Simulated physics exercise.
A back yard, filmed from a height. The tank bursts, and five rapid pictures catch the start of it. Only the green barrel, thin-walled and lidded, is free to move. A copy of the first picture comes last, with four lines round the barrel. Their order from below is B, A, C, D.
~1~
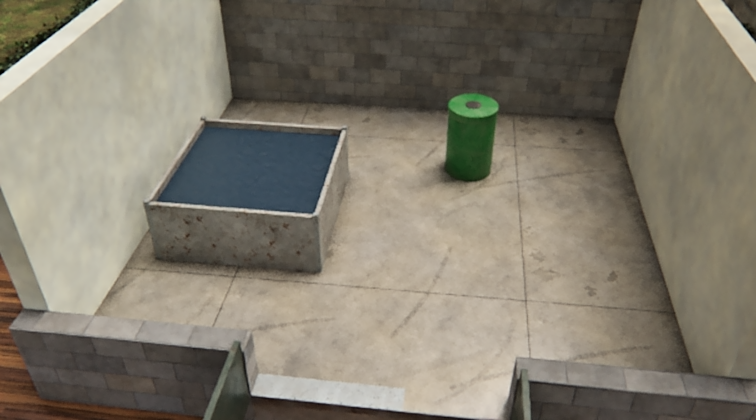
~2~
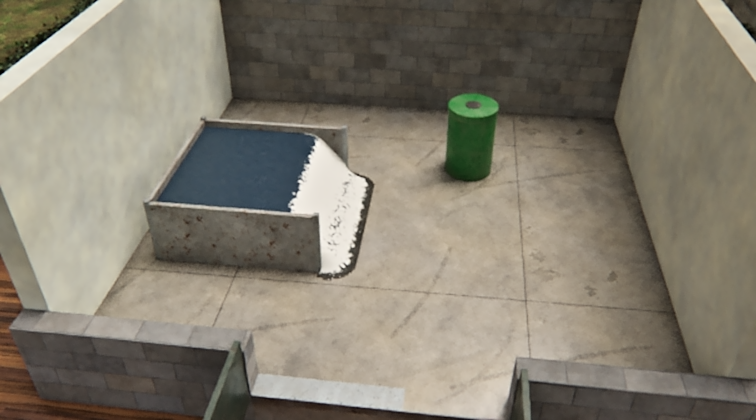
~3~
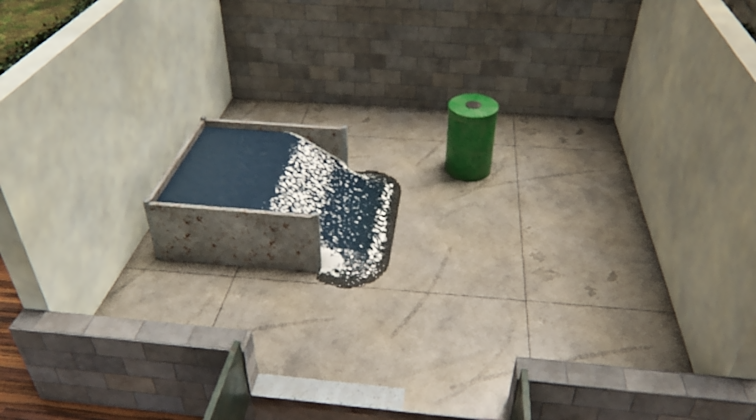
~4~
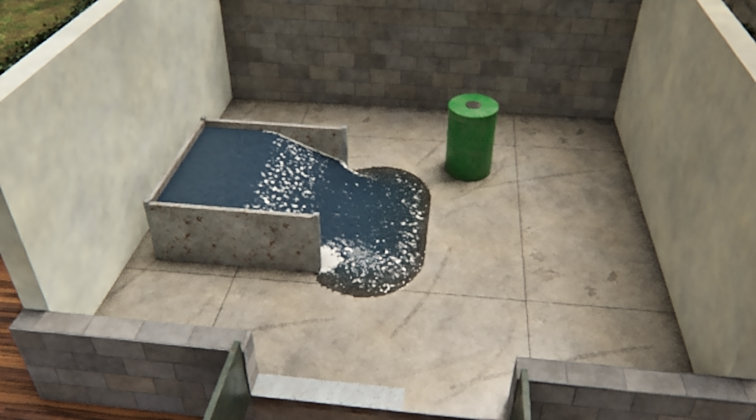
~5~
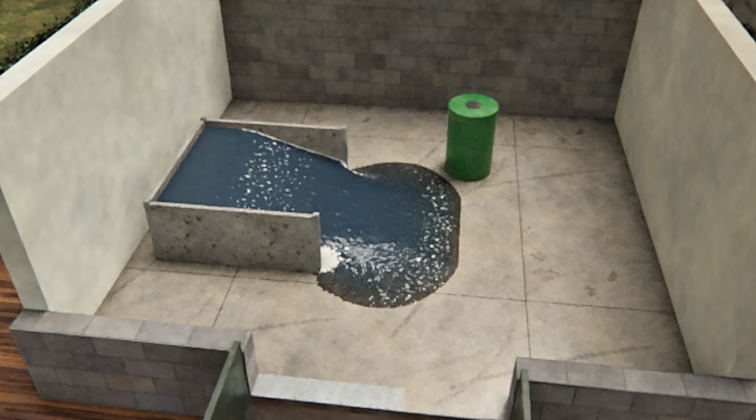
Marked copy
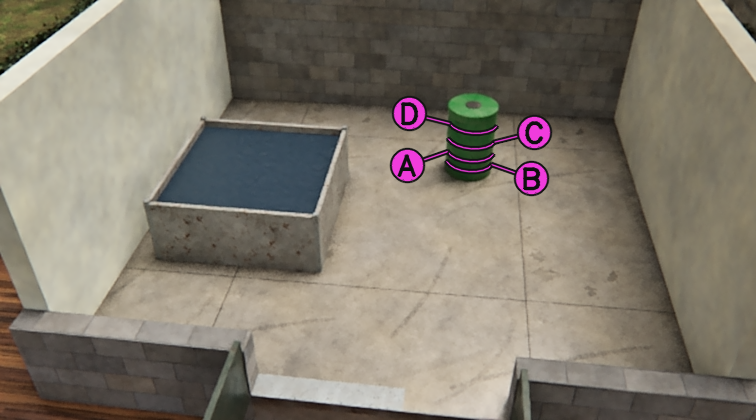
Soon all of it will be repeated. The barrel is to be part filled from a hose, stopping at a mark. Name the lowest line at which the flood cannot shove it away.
Line A.
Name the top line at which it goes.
Line B.
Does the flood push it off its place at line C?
No, not at all.
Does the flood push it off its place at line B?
Yes, it does.
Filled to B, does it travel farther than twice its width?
No.
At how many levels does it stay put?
Three of the four.
In magenta, A at (469, 161); B at (468, 171); C at (471, 148); D at (472, 133); from the bottom up B, A, C, D.
For line A, it does not move.
For line B, it is pushed about half its own width away.
For line C, it does not move.
For line D, it does not move.
